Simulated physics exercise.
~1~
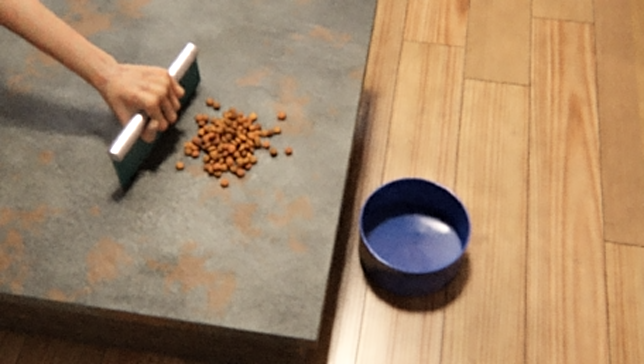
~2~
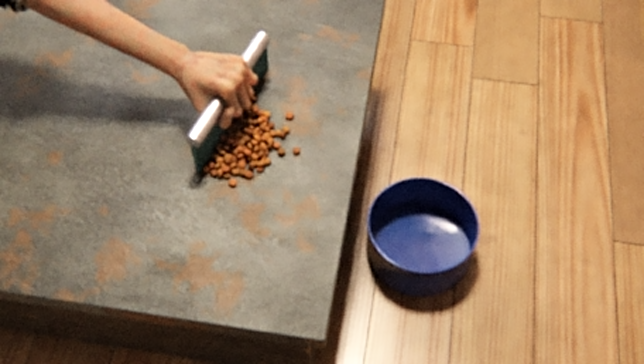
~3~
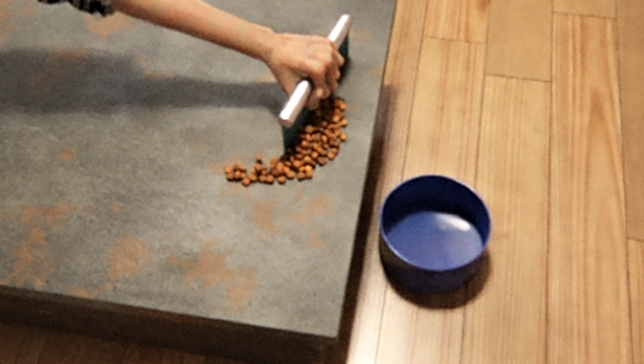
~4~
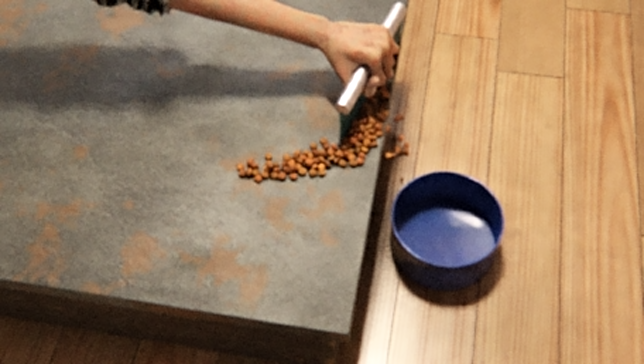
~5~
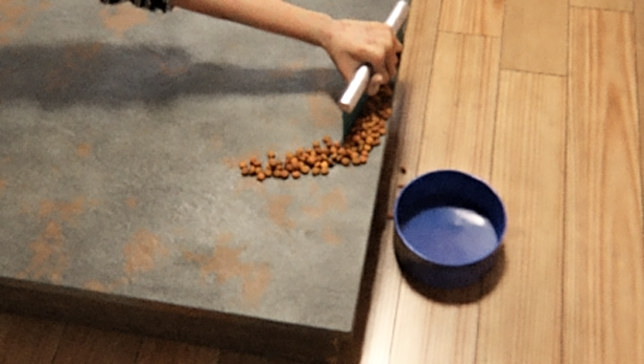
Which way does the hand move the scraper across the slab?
The hand moves the scraper to the right, pushing it through the kibble toward the slab's edge on the side where the blue bowl sits.
